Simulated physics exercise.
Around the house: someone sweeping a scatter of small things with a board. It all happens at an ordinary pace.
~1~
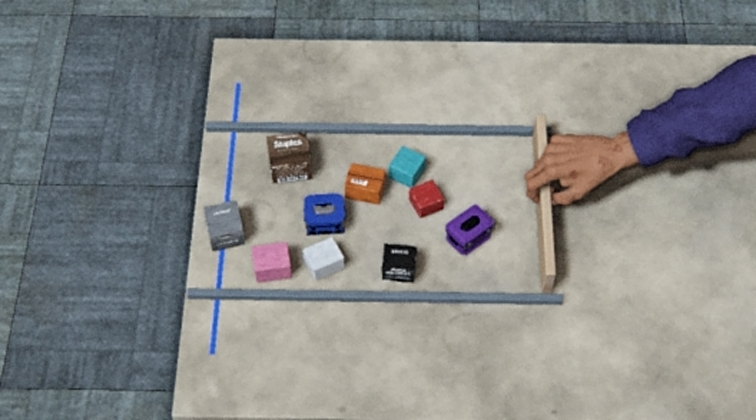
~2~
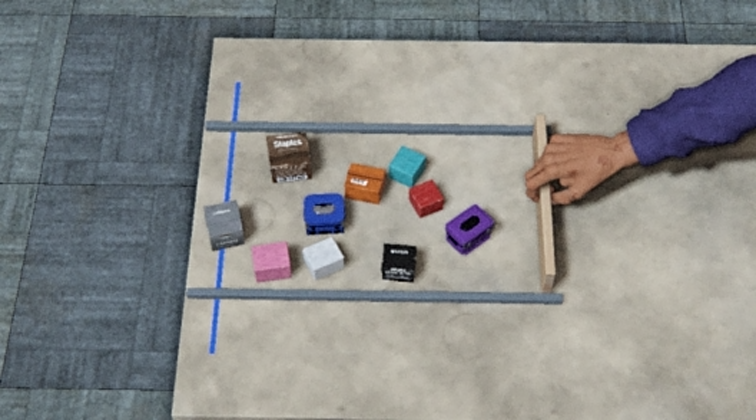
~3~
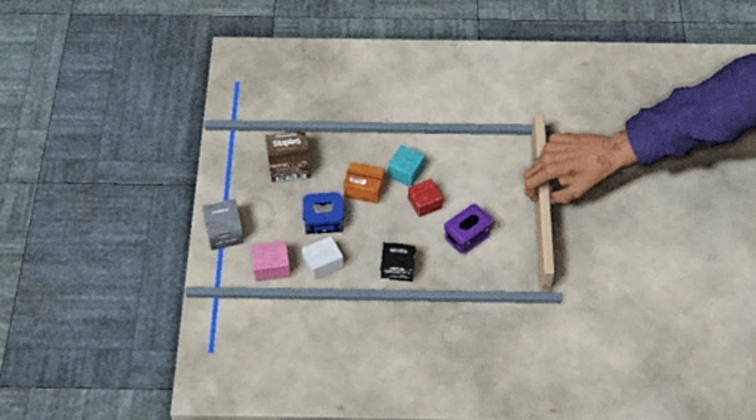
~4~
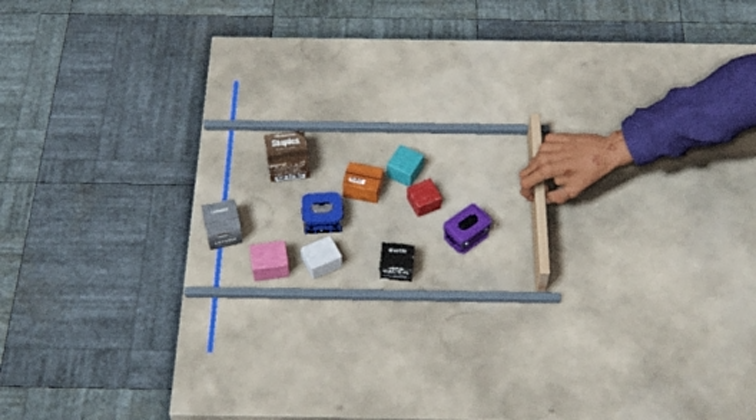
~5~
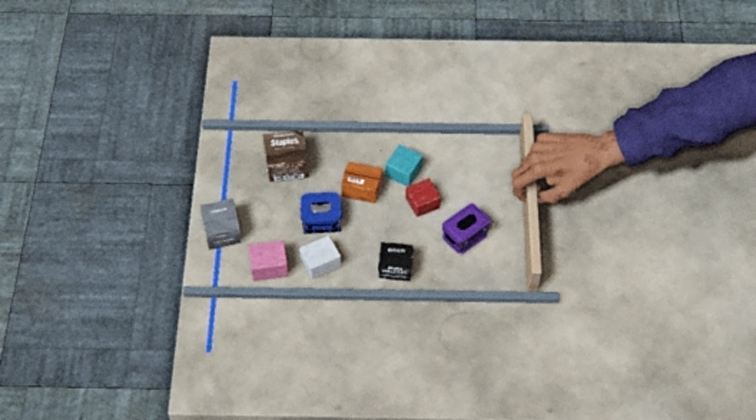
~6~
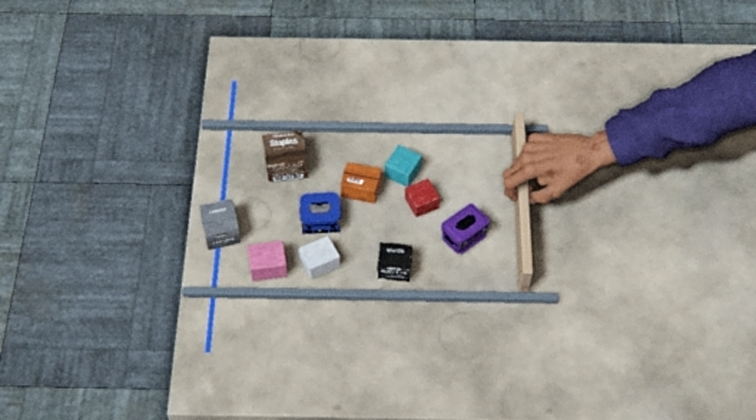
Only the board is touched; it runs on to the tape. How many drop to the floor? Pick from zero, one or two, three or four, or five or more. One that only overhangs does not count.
Outcome: The number that fall off is five or more.
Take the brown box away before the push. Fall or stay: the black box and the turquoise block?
The black box stays on, the turquoise block does not fall.
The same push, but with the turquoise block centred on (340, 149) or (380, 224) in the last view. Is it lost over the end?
In turn it remains up; tumbles off.
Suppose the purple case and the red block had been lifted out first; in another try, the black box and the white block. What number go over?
Fallen: 4, and 5 in the other try.
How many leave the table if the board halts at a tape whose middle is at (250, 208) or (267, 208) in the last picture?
The counts: 2 and 2.
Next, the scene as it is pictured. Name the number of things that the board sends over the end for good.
The count is 6.
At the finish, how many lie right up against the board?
That makes 4.
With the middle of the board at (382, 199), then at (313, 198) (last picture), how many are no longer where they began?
The counts are 5 and 9.
Early on, none off yet; grey box at rest near (220, 224); pink block at rest near (267, 261); brown box at rest near (285, 156).
A while later, none off yet; grey box at rest near (220, 224); pink block moving near (262, 260); brown box at rest near (285, 156).
Further along, none off yet; grey box travelled about its own width near (188, 221); pink block travelled well along near (188, 253); brown box travelled about its own width near (231, 153).
Finally, the number that fall off is five or more; lost, orange box, white block, blue case, brown box, pink block and grey box.
